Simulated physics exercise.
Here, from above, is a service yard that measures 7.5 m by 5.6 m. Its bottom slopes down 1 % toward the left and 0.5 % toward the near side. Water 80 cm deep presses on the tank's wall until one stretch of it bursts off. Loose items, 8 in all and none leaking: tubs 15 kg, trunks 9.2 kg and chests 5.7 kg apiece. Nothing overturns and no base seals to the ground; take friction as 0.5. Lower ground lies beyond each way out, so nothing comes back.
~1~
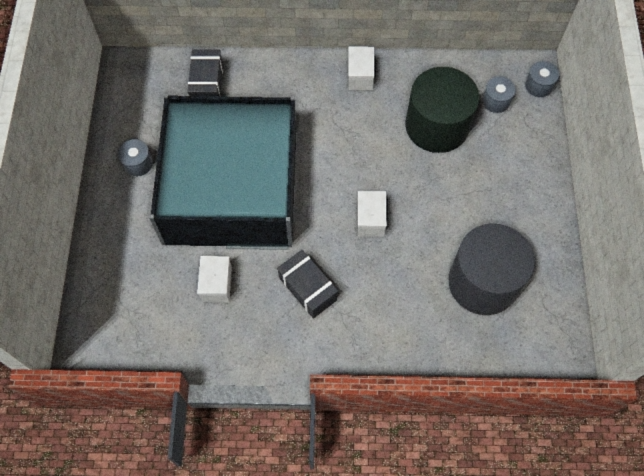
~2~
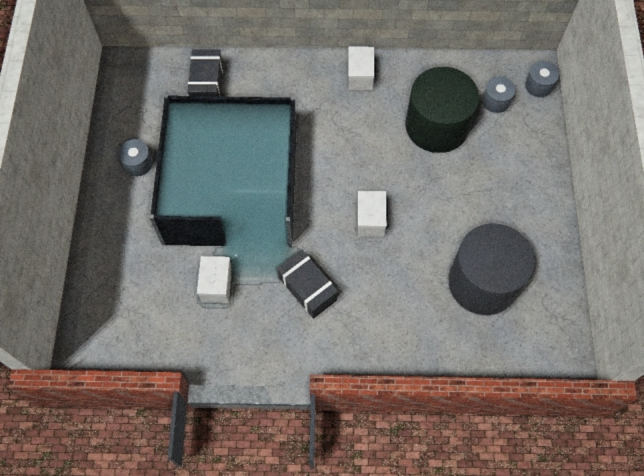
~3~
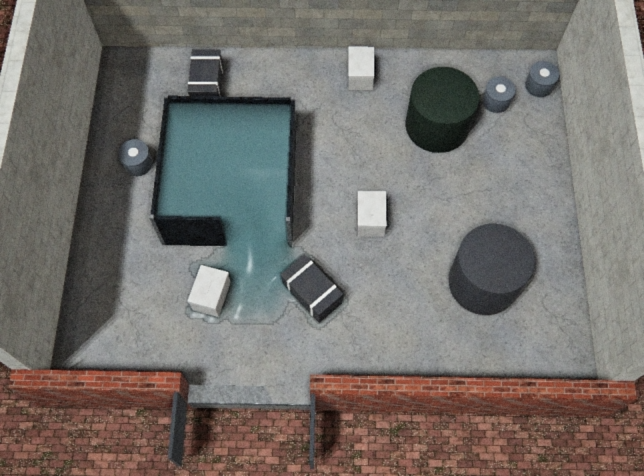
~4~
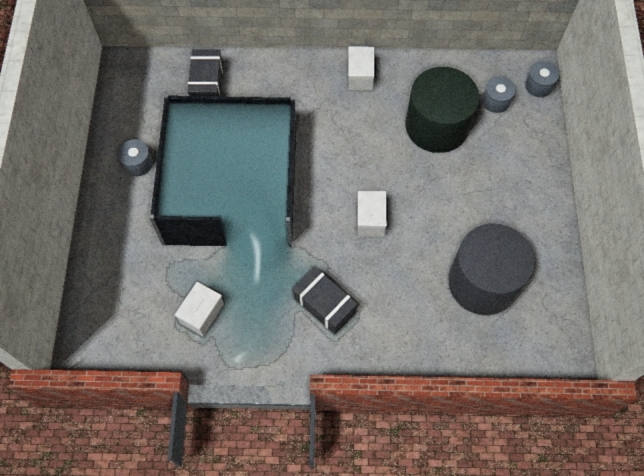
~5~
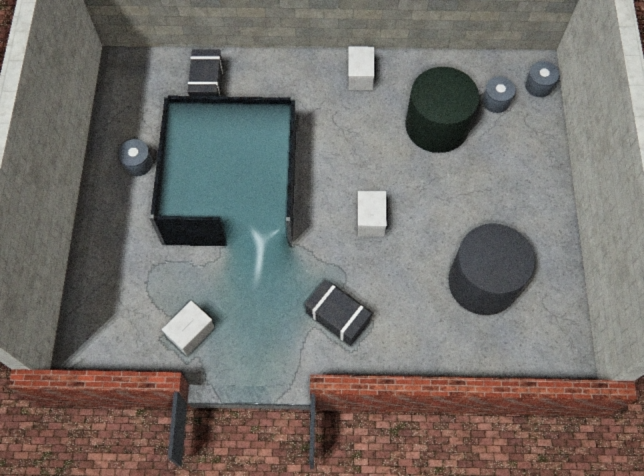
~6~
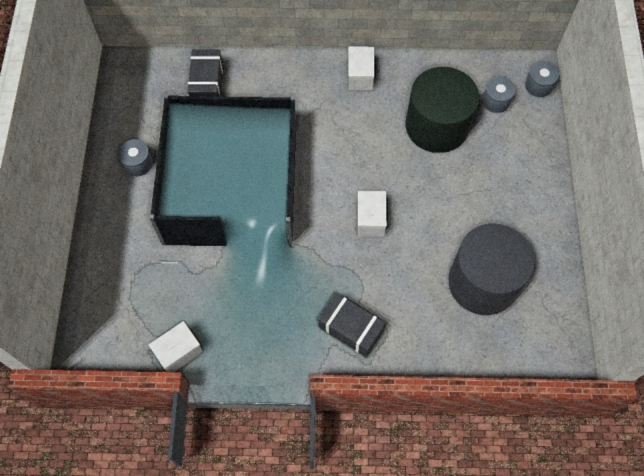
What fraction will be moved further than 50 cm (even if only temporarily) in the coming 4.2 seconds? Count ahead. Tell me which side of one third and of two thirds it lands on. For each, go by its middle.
It lands below one third.
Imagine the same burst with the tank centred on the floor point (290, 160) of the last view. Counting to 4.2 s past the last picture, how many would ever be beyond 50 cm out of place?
Then 1.
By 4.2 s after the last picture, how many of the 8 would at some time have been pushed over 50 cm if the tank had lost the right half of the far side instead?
Then it comes to 5.
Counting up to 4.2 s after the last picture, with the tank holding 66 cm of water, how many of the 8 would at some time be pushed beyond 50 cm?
Then 2.
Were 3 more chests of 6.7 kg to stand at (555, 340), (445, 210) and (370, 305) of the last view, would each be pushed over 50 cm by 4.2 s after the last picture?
Going through them in turn, I'd say beyond, not that far and beyond.
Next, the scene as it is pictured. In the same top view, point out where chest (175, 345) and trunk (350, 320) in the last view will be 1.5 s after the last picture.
They end up about (76, 318) and (518, 333) in the last view.
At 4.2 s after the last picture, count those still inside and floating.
1 of them.
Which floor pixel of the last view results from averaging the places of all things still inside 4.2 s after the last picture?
That lands at roughly (342, 140).
Then, 0.4 s after the last picture 2 of 8 are over 50 cm from their spots; 0 afloat.
Then, 1.5 s after the last picture 2 of 8 are over 50 cm from their spots; 0 afloat.
Then, 2.8 s after the last picture 2 of 8 are over 50 cm from their spots; 1 afloat.
Then, 4.2 s after the last picture 2 of 8 are over 50 cm from their spots, and 2 have been at some point; 1 afloat.
